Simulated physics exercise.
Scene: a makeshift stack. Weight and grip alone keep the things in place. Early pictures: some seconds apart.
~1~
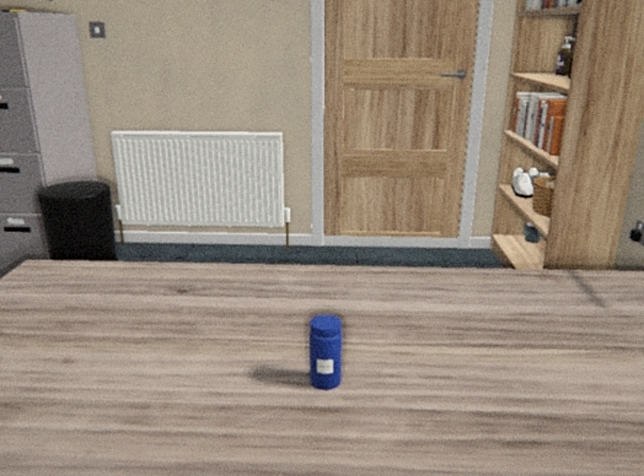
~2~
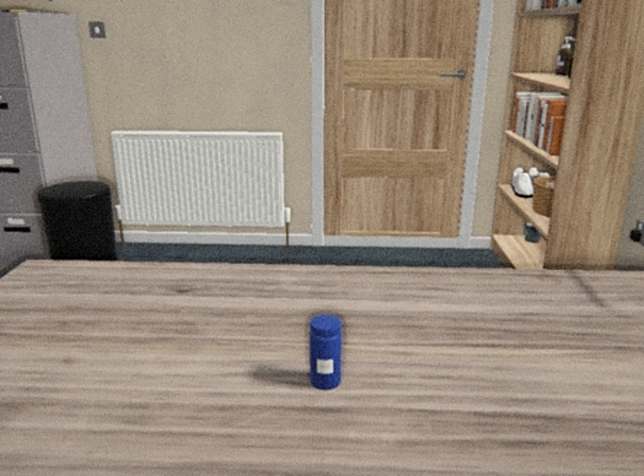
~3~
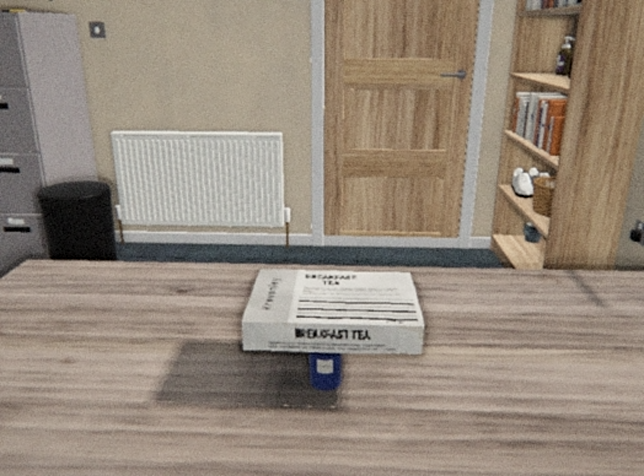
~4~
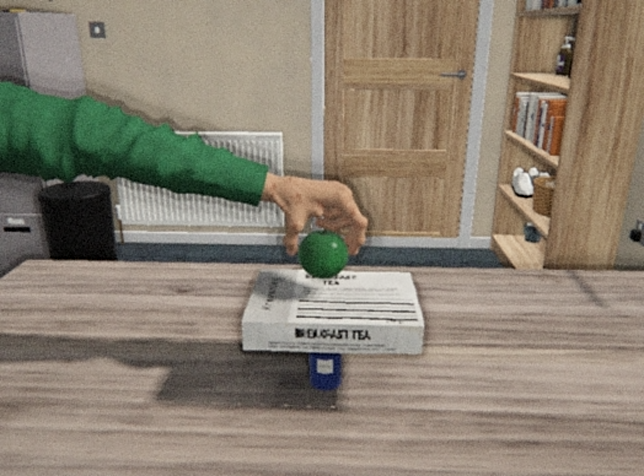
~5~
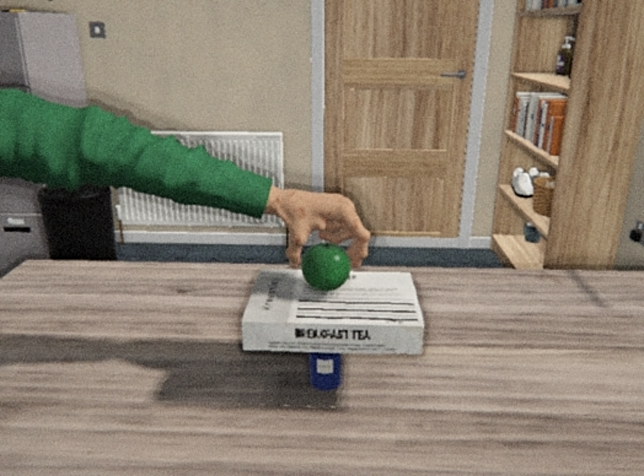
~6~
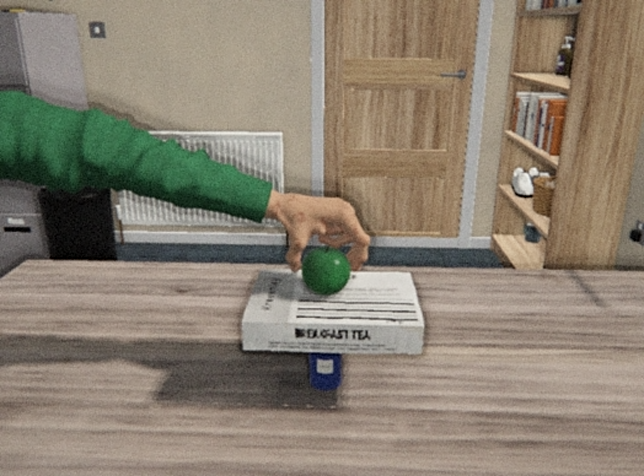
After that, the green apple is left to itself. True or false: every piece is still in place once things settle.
True.
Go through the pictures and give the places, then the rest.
In the first frame, the last thing is not in view yet.
In the second frame, the last thing is not in view yet.
In the third frame, the last thing is not in view yet; white packet (334, 308).
In the fourth frame, on its way; green apple (323, 254); white packet (334, 308).
In the fifth frame, on its way; green apple (326, 267); white packet (334, 308).
In the sixth frame, in place under the hand; green apple (326, 271); white packet (334, 308).
Then, 0.10 s on from there, things are still on the move.
Then, 0.50 s on from there, no change.
Then, 0.80 s on from there, green apple resting near (326, 271).
In the end, all 3 unmoved. At the end, from the last picture's camera, green apple near (326, 272). The stack stays up.
